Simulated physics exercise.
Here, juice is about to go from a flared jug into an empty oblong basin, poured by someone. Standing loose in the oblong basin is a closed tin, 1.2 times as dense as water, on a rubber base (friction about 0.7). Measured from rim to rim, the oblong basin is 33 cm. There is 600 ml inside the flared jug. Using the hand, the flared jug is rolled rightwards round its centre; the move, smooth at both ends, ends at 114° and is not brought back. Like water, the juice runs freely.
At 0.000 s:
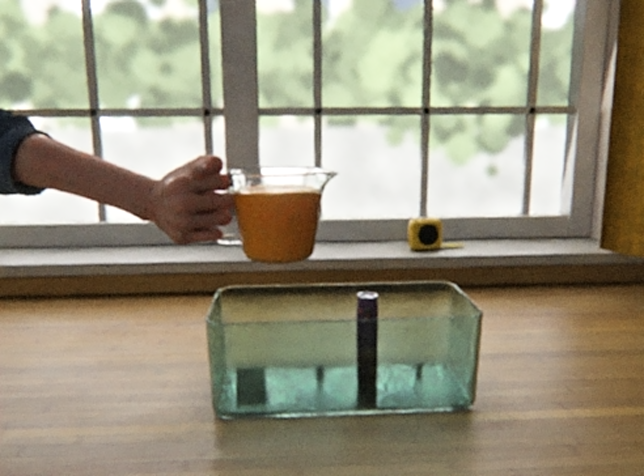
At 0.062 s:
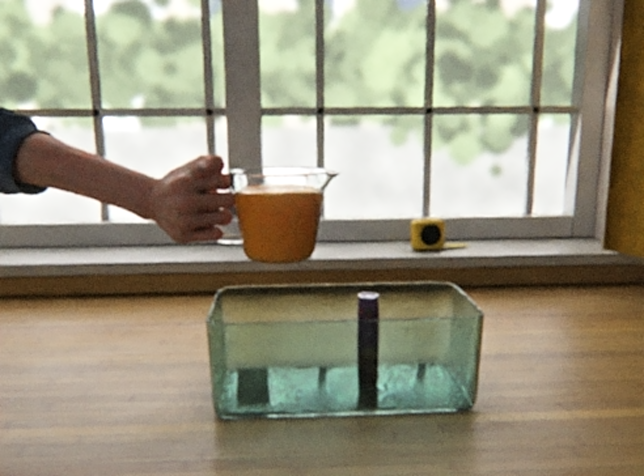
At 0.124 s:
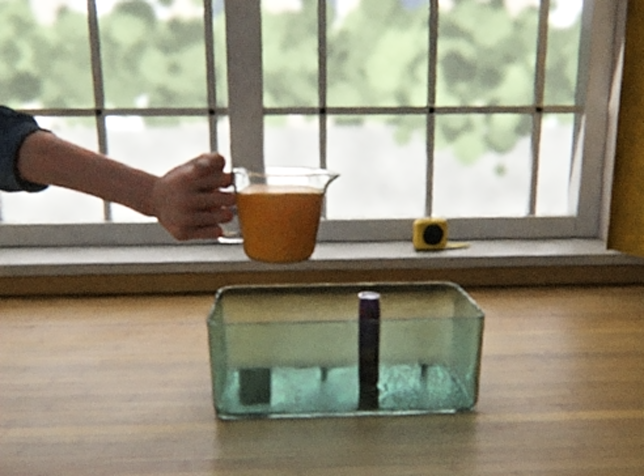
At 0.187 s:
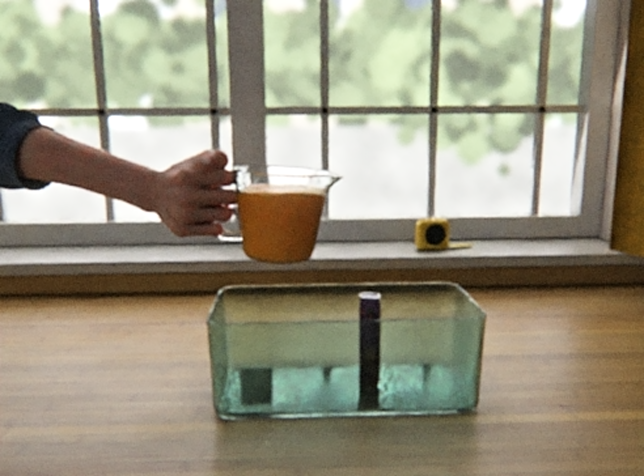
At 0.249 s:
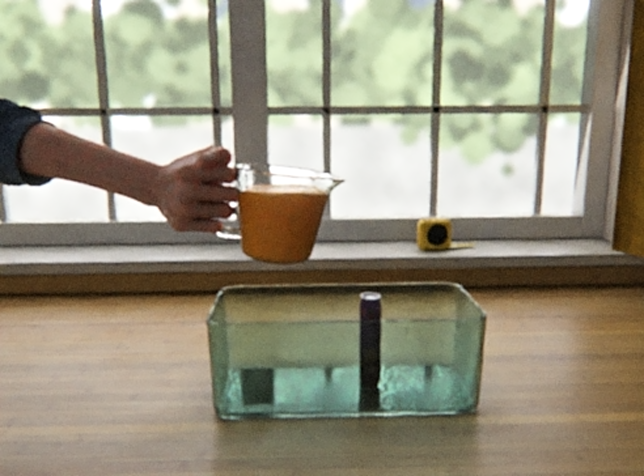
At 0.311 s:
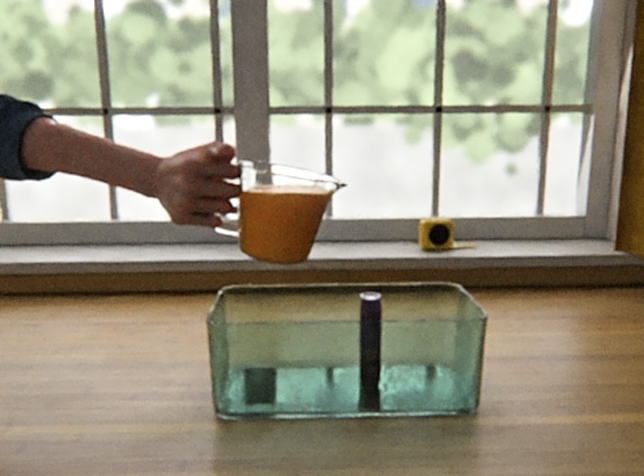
Glass jug of orange juice, held by a hand above a clear basin containing a dark cylinder, tilting slightly to the right.
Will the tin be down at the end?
Yes.
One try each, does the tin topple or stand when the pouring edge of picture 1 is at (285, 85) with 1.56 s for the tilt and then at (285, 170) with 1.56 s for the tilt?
In the first try it comes down; in the second it remains standing.
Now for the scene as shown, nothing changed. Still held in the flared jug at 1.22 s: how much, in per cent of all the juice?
Close to 10 percent of the whole amount.
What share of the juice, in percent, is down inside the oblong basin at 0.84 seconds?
Fraction in basin: Approx. 10%.
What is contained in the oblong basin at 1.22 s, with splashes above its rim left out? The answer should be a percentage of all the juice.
82 %, more or less.
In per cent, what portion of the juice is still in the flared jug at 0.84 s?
Close to 72 percent of the liquid remains at that time.
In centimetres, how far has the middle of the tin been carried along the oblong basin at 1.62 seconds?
Its middle sits about 7 cm from the start.
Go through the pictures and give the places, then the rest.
The first picture shows tilt 0°; pouring edge (339, 172); surface from (235, 189) to (321, 189); the oblong basin's rim runs from (213, 305) to (467, 299); the tin's top is at (367, 300).
The second picture shows tilt 0°; pouring edge (340, 172); surface from (236, 189) to (322, 189).
The third picture shows tilt 2°; pouring edge (342, 174); surface from (237, 189) to (322, 189).
The fourth picture shows tilt 4°; pouring edge (344, 176); surface from (239, 189) to (325, 189).
The fifth picture shows tilt 7°; pouring edge (346, 179); surface from (240, 189) to (327, 190).
The sixth picture shows tilt 11°; pouring edge (348, 184); surface from (242, 189) to (331, 190).
Then, 0.84 s in, the tilt is 63° and 72 per cent is still to pour; the tin stands where it began.
Then, 1.22 s in, the tilt is 101° and 11 per cent is still to pour; the tin stands where it began.
Then, 1.62 s in, the tilt is 114° and 0 per cent is still to pour; the tin lies on its side.
Then, 2.06 s in, the tilt is 114° and 0 per cent is still to pour; the tin lies on its side.
Finally, the tin lies on its side.
